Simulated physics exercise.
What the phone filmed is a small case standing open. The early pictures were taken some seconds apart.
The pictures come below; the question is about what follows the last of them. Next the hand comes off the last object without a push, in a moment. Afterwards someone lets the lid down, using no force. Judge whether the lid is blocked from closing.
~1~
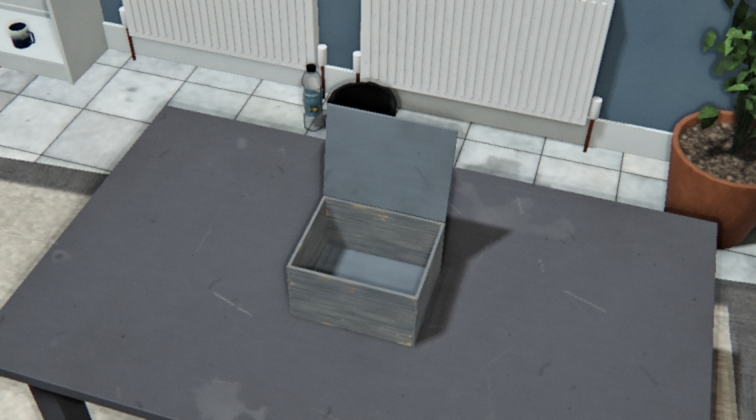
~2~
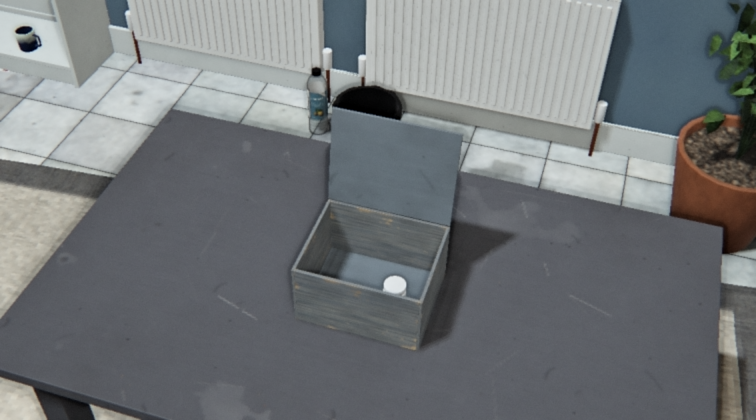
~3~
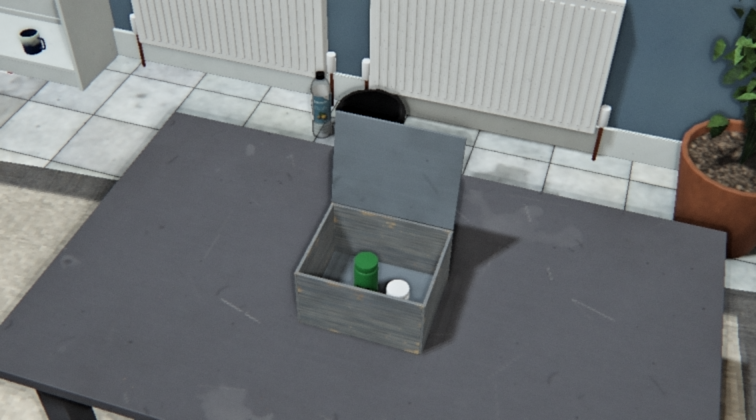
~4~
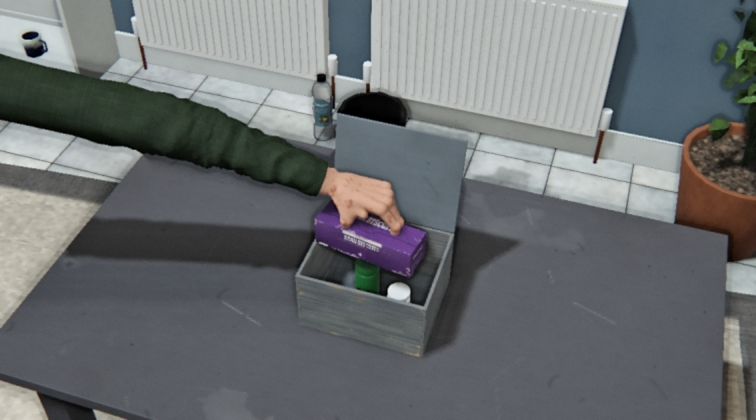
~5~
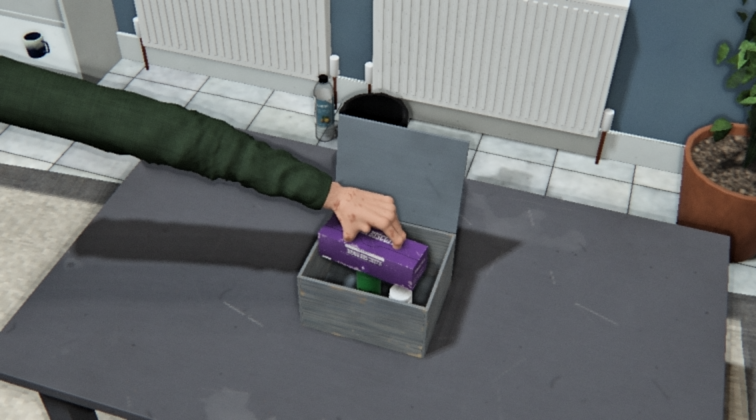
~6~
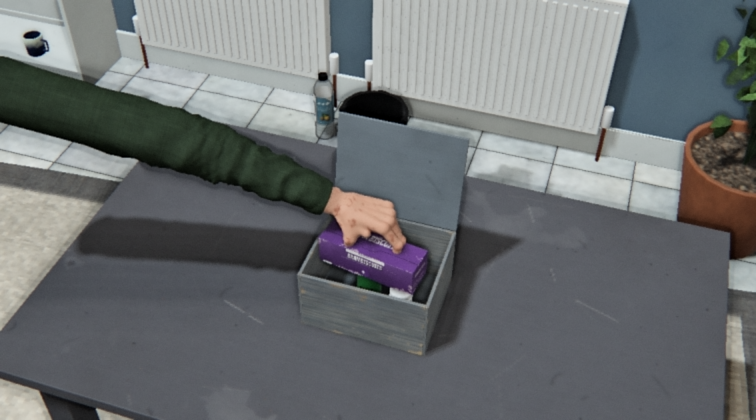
Judgement: Blocked.
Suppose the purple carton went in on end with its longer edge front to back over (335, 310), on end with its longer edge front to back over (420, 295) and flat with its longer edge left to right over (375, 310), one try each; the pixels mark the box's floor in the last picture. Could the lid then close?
Open, Open, Open.
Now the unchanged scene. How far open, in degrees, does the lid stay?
Lid angle from rim - close to 25°.
Then, 1.30 s later than the last frame, lid 80° above the rim.
Then, 1.70 s later than the last frame, lid 47° above the rim.
When it is over, lid 27° above the rim; all 3 as before. End places, in pixels of the last picture, purple carton near (373, 256).
